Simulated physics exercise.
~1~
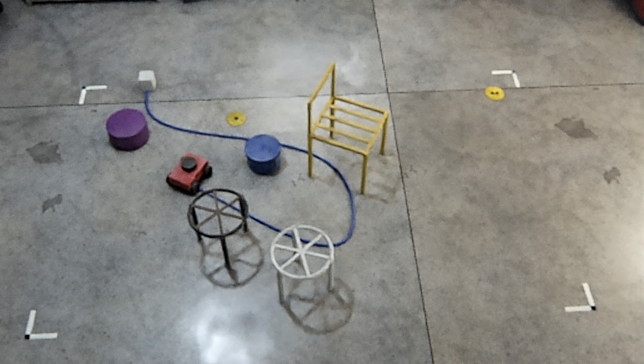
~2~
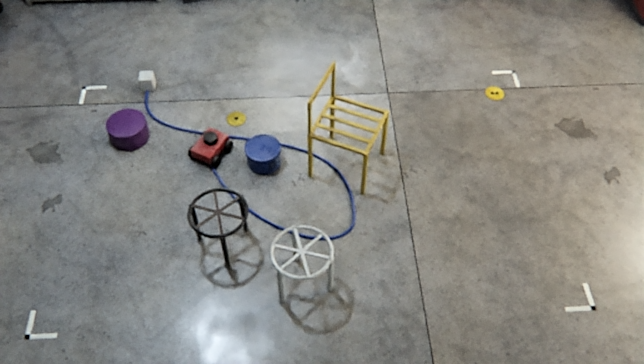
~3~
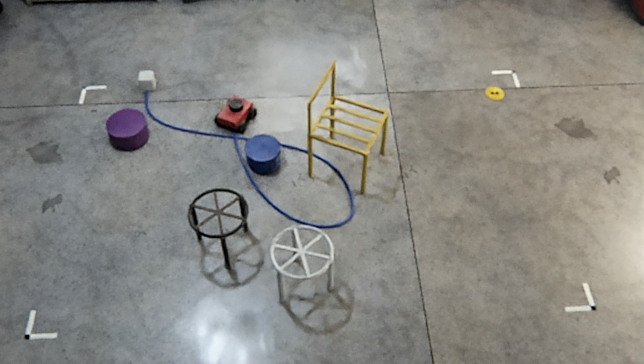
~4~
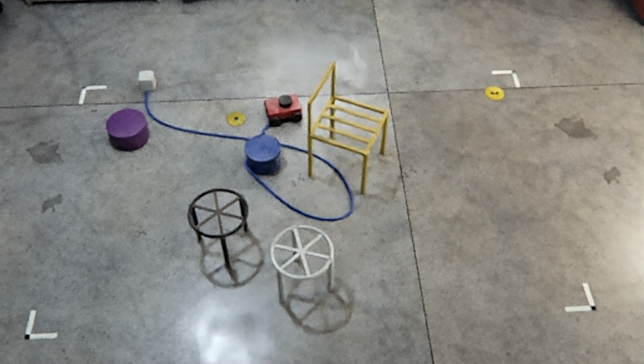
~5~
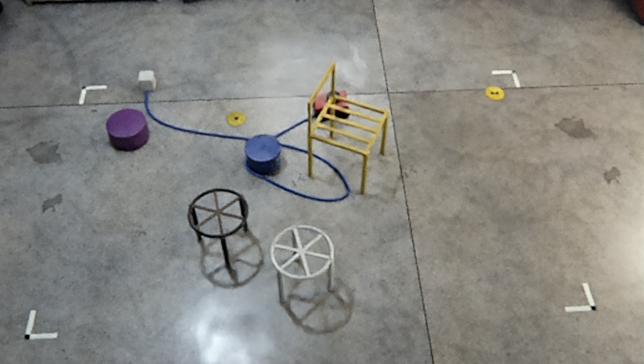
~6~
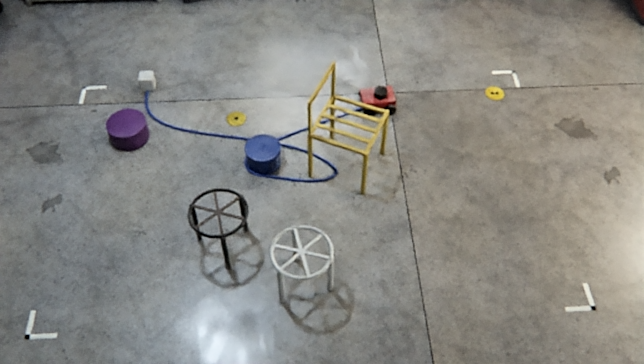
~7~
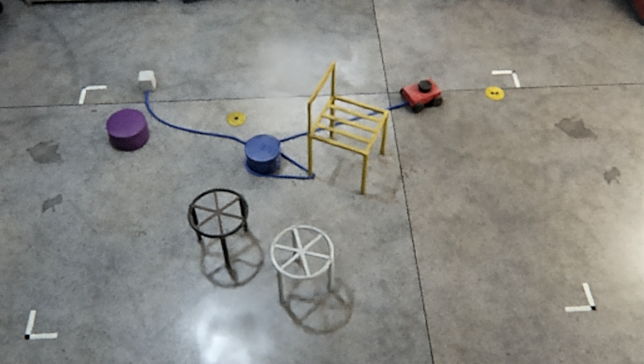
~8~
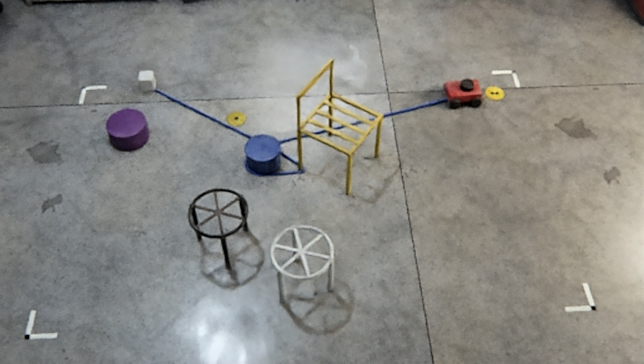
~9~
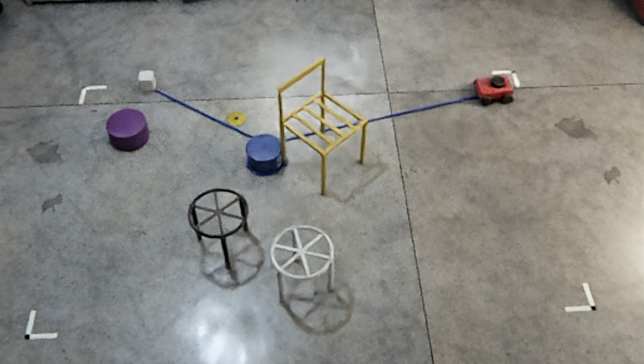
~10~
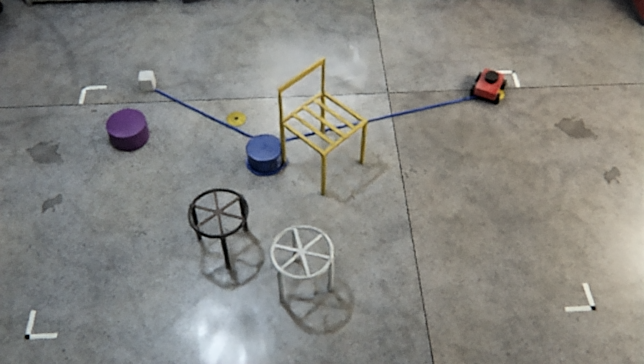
A red cart trails a blue lead rightward until it pulls taut, shifting the yellow chair left.
